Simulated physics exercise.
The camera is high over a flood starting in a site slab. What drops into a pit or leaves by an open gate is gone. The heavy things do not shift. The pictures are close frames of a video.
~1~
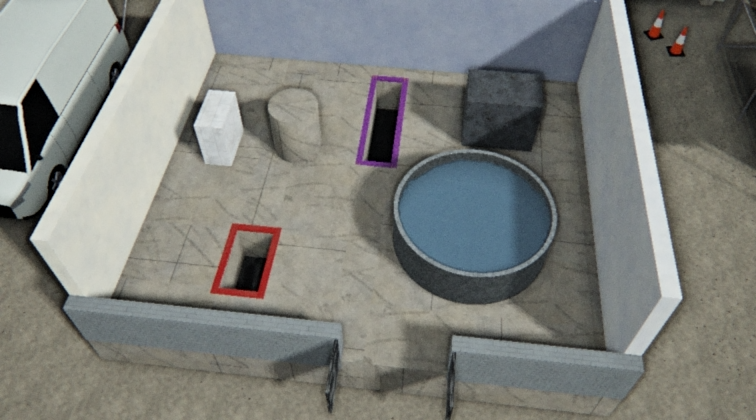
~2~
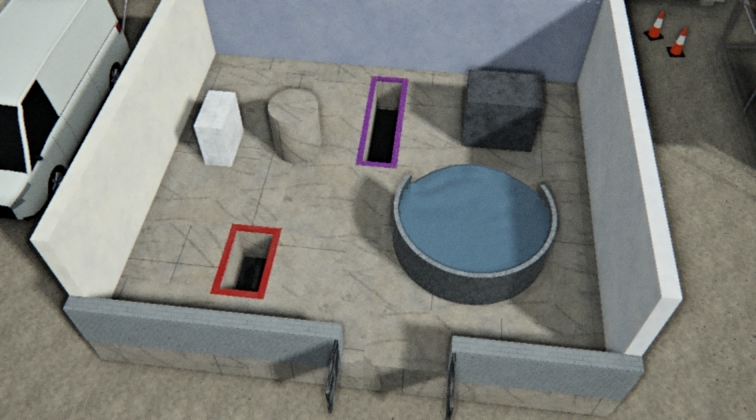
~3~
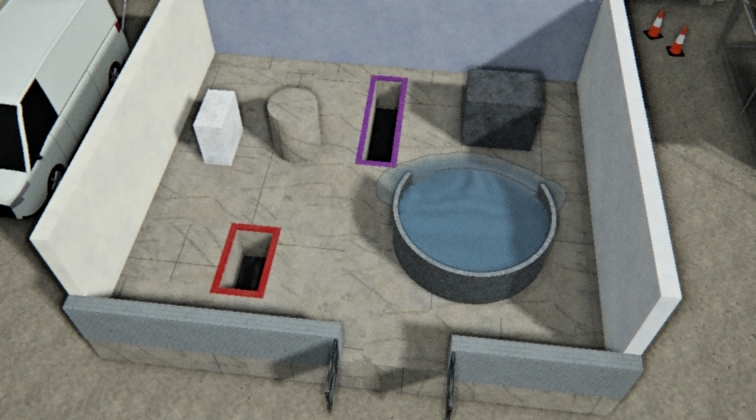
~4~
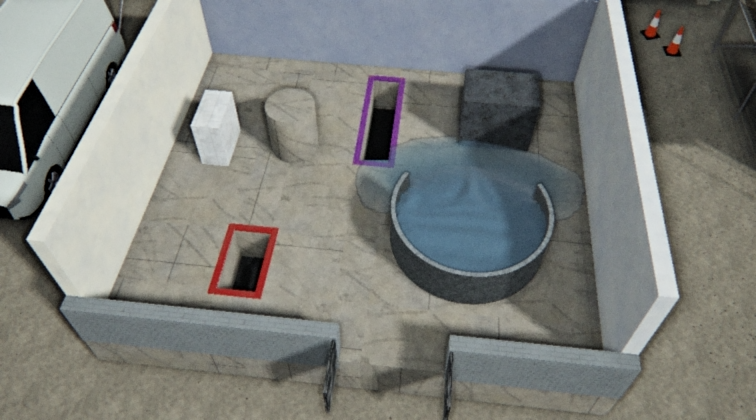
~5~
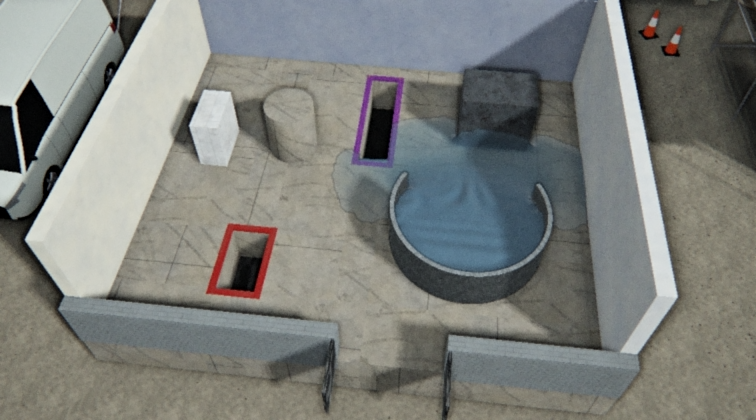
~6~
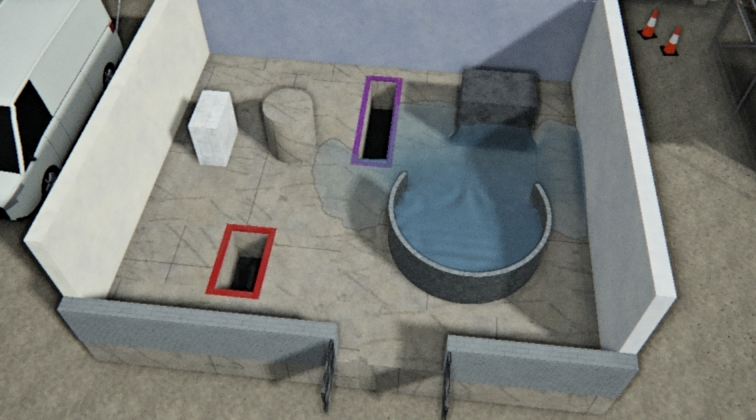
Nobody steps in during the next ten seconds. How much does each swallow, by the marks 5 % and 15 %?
In the end: The gate takes less than 5 %; the red pit takes less than 5 %; the purple pit takes more than 15 %.
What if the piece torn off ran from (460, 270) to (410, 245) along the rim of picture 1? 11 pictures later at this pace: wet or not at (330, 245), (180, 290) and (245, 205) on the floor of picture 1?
In that order: No water, awash, no water.
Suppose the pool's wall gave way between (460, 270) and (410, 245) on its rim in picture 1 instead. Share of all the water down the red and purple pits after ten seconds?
Per cent: Red 6, purple 0.
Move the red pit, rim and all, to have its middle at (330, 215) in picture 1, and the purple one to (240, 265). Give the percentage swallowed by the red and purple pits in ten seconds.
Per cent: Red 8, purple 15.
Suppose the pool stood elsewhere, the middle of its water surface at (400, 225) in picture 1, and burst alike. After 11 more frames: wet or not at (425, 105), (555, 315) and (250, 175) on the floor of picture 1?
In that order: Wet, clear, flooded.
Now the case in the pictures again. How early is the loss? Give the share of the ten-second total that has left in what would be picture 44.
Near 80 in a hundred.
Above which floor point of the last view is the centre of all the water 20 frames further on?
Roughly at (473, 170).
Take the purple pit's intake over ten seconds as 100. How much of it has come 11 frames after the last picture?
Near 30 in a hundred.
A moment on, water covers 25 % of the floor; the gate 0 %, the red pit 0 %, the purple pit 7 %.
Next, water covers 35 % of the floor; the gate 0 %, the red pit 0 %, the purple pit 16 %.
Then, water covers 45 % of the floor; the gate 0 %, the red pit 0 %, the purple pit 27 %.
Later, water covers 70 % of the floor; the gate 0 %, the red pit 0 %, the purple pit 44 %.
In the end, water covers 95 % of the floor; the gate 1 %, the red pit 2 %, the purple pit 53 %.
